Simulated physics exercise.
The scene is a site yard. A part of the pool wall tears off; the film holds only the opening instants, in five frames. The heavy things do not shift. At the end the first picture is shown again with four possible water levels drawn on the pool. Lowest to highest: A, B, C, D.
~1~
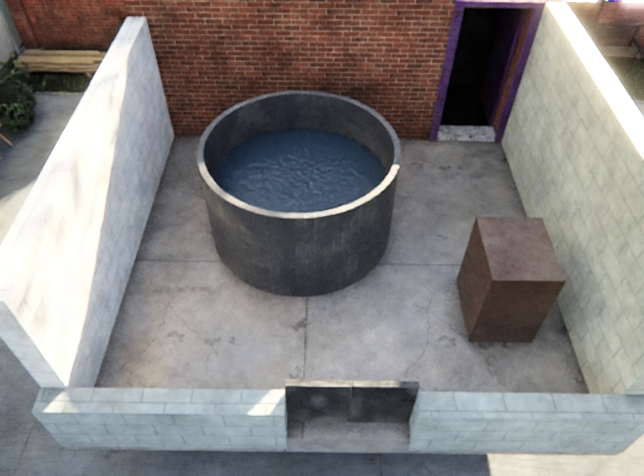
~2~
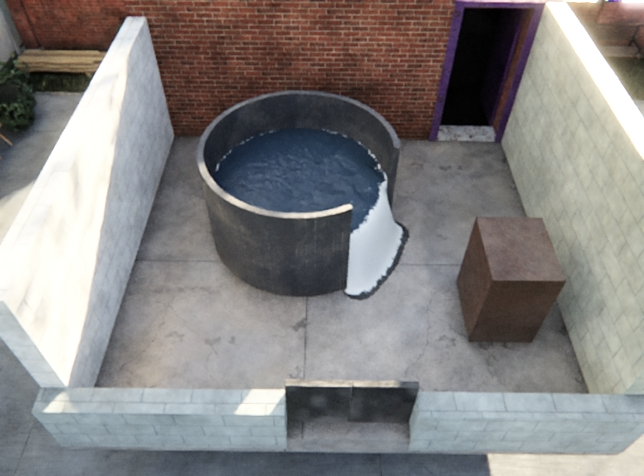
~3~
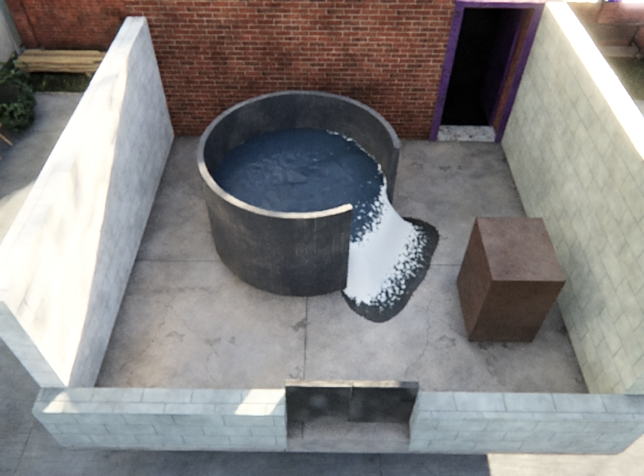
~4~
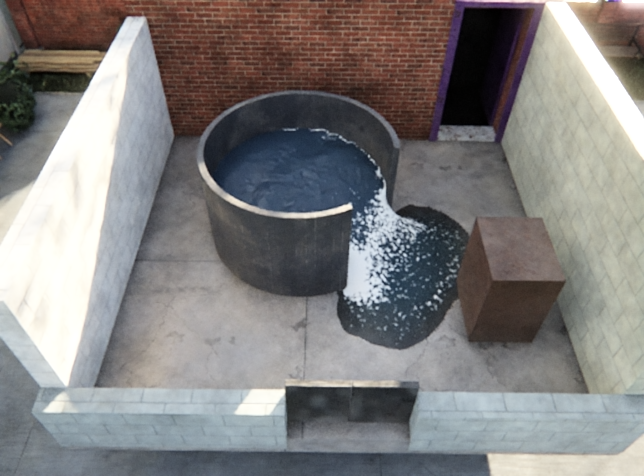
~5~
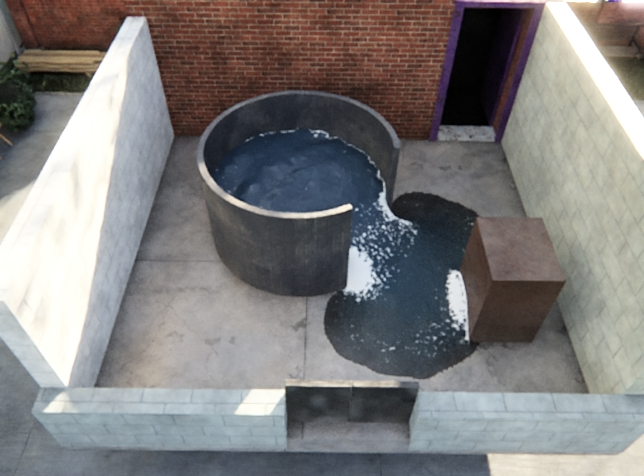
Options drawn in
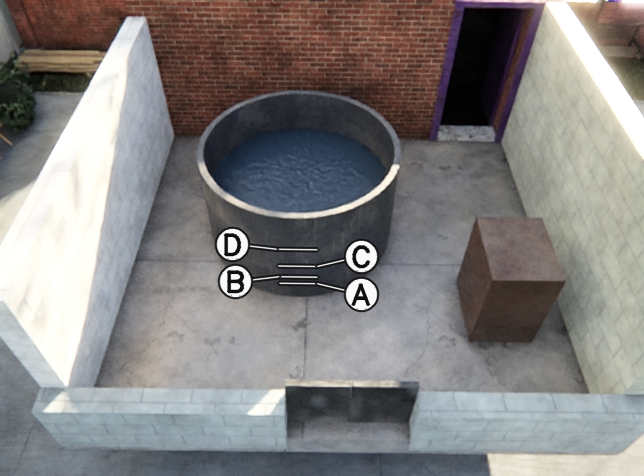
The footage shows a round dark pool in a walled yard as a gap opens in its right side and water pours out, foaming, then spreads across the concrete and washes against a brown block.
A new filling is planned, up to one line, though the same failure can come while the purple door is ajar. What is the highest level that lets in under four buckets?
The limit is B.
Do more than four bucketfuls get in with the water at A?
No, that is safe.
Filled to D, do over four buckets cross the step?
Yes, it does.
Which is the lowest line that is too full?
That is line C.
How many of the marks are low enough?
Two of them.
On the marked copy, A at (298, 283); B at (298, 276); C at (297, 266); D at (297, 249); from the bottom up A, B, C, D.
For line A, nothing gets over.
For line B, a bucket or two gets in.
For line C, about 11 bucketfuls get in.
For line D, dozens of bucketfuls pour in.
